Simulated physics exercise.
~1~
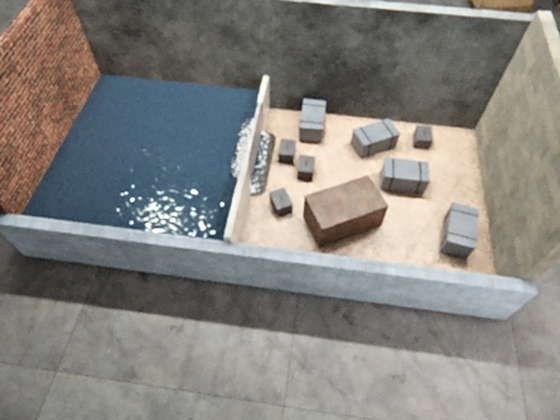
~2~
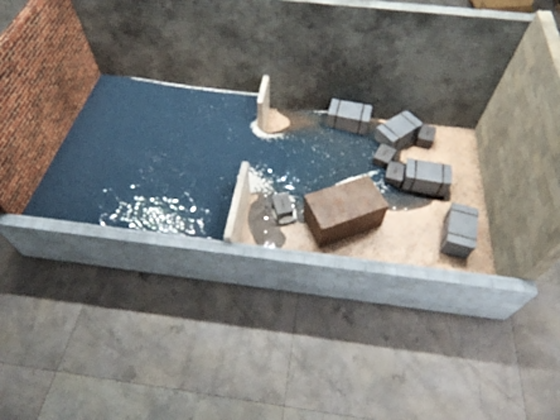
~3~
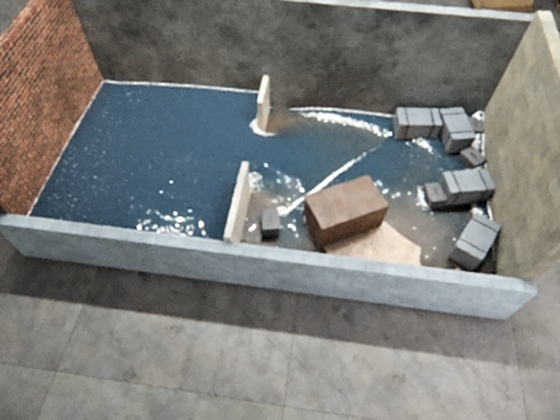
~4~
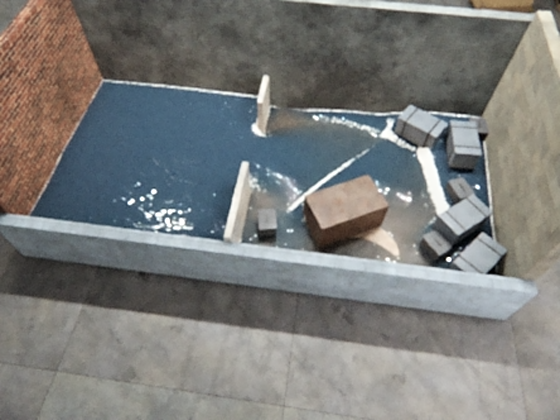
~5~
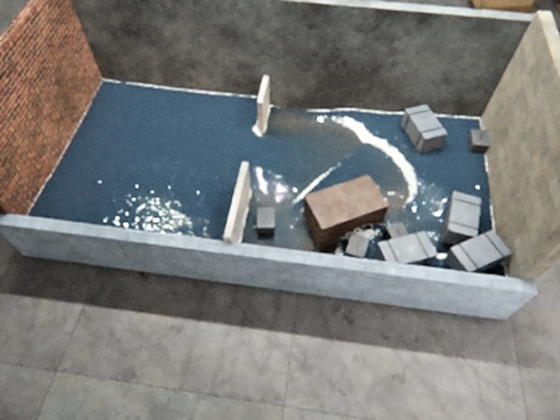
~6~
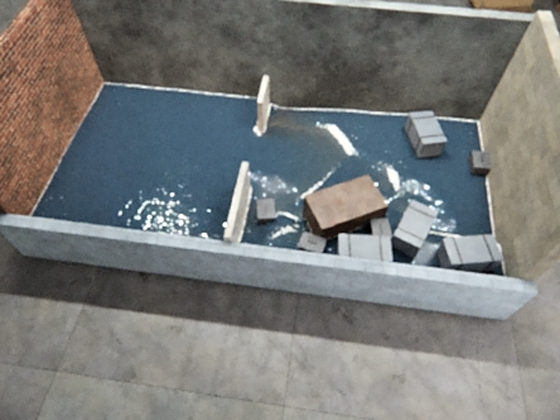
The video shows a walled tank where dark water behind a partition bursts through an opening, sweeping grey boxes to the right wall before several drift down and back left, ending afloat around a larger brown box that has tilted and shifted slightly, while one grey box stays near the upper right.
